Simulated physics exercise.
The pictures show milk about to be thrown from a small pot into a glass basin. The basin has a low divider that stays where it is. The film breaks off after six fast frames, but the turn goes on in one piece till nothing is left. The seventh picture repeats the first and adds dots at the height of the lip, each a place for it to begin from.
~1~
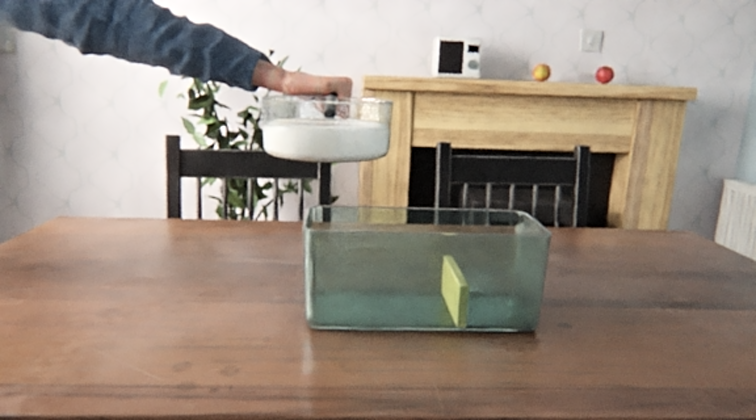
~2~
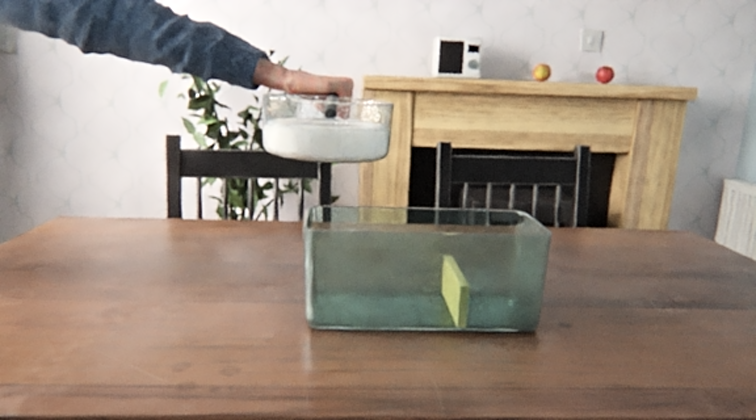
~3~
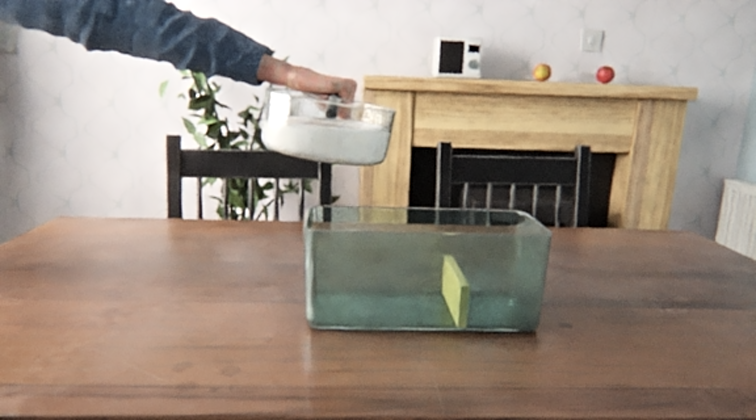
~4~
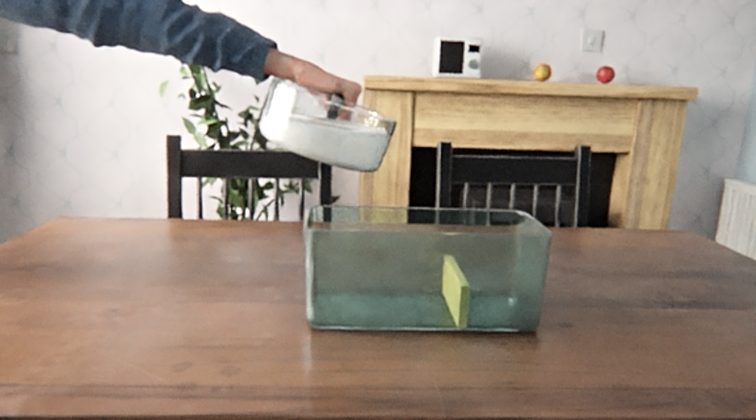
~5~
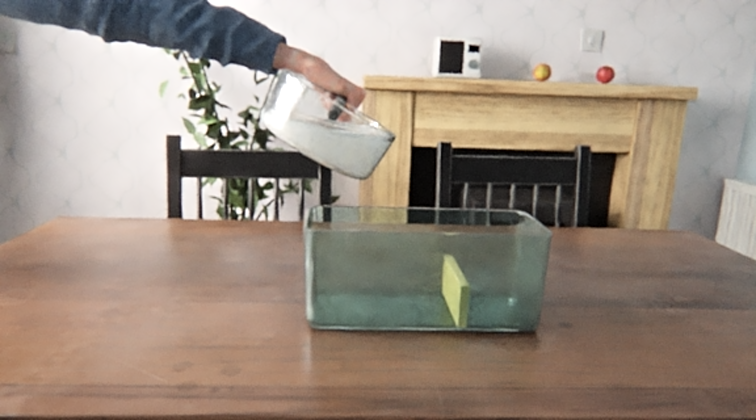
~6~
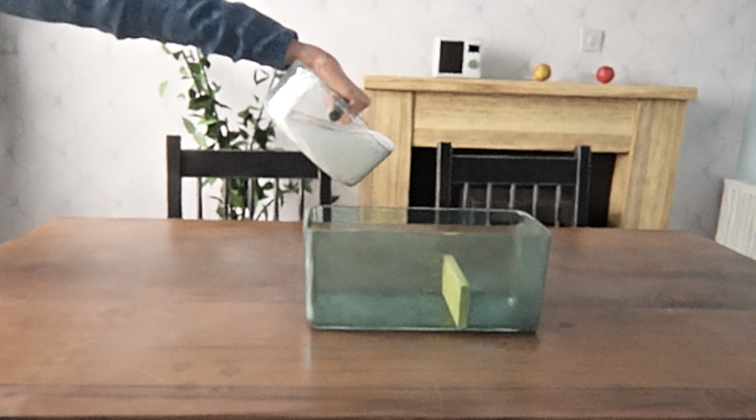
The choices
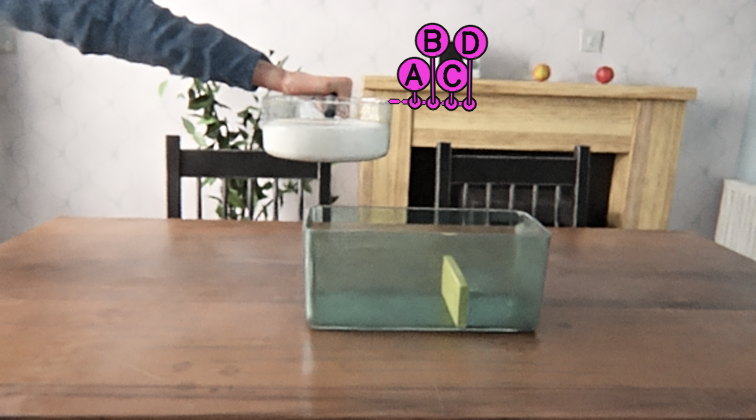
A hand tilts a clear container of white liquid steadily rightward above a glass basin.
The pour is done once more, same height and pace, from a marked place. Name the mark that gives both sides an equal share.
Best: C.
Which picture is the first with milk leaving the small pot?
Picture 6.
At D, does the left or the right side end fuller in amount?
The right side.
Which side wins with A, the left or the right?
The left side.
On the marked copy, A at (414, 102); B at (433, 102); C at (451, 103); D at (469, 104).
With A, about 87 % ends left of the wall and 4 % right of it; 8 % is lost outside.
With B, about 75 % ends left of the wall and 22 % right of it; 4 % is lost outside.
With C, about 48 % ends left of the wall and 50 % right of it; 3 % is lost outside.
With D, about 31 % ends left of the wall and 66 % right of it; 3 % is lost outside.
